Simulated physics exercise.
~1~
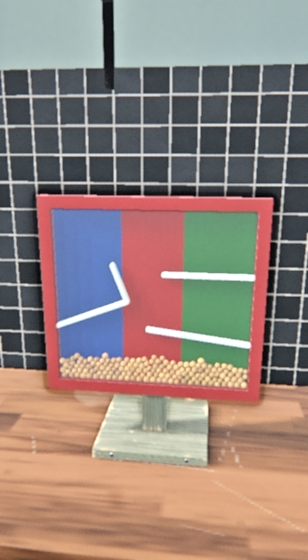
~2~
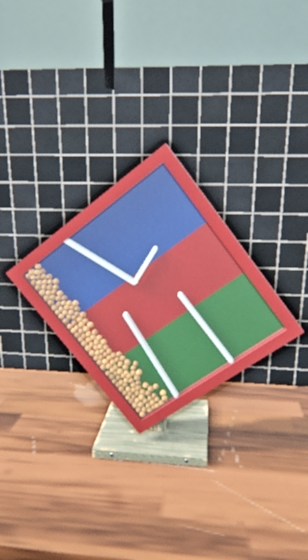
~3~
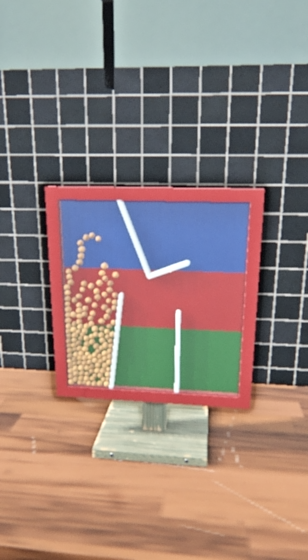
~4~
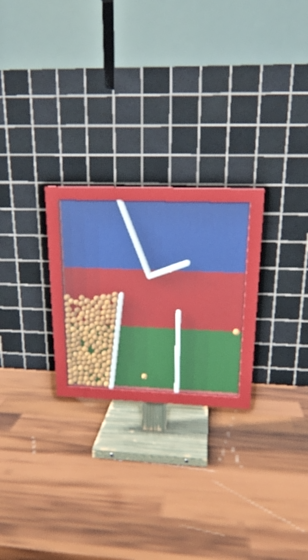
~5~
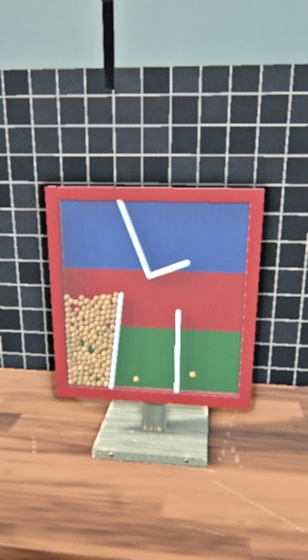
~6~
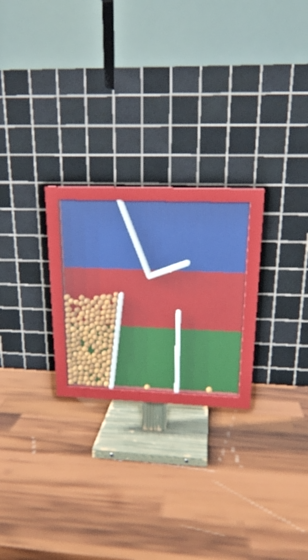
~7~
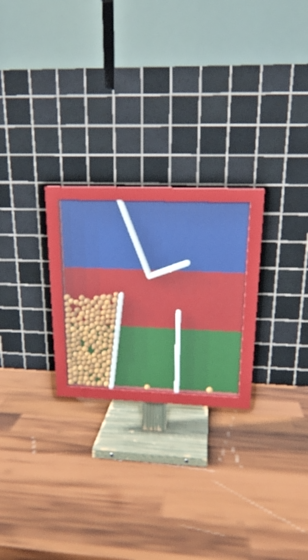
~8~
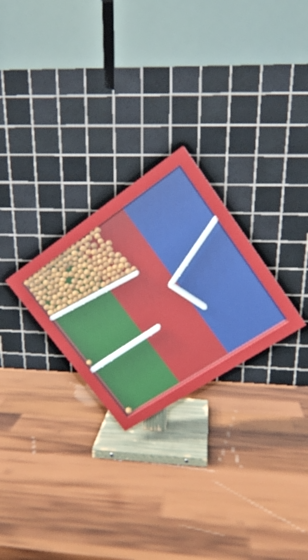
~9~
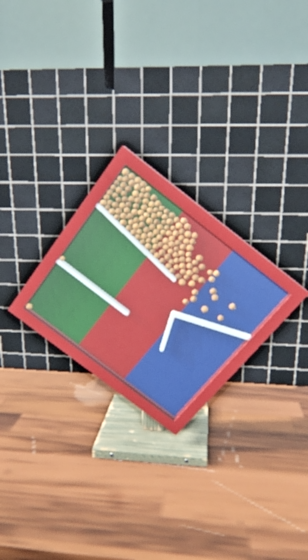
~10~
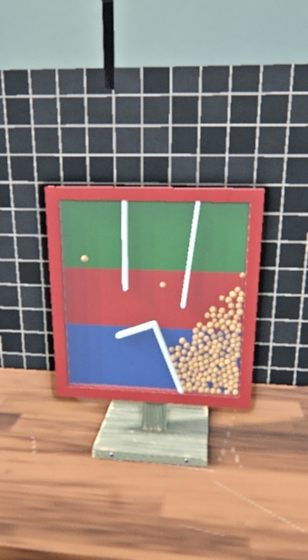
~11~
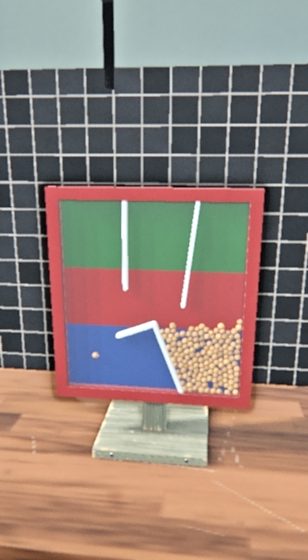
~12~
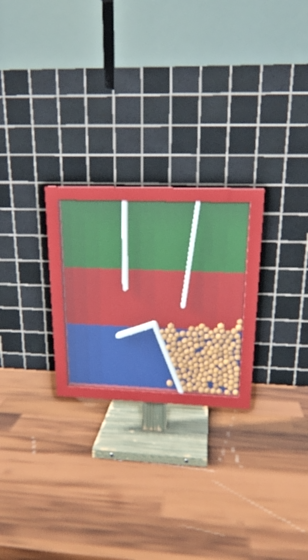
On a wooden counter before black tiles with pale grout, seen from the front by a still camera, a red-framed square case stands on a pale base. Inside are blue, red and green upright strips, white bars, and small wooden beads along the bottom. The case turns a quarter clockwise, and the beads slide into a pocket at lower left, with a couple of strays dropping to the right. After a pause it turns clockwise again, through a half turn, spilling the beads rightward. They settle at lower right, almost all in the blue strip, now lowest.
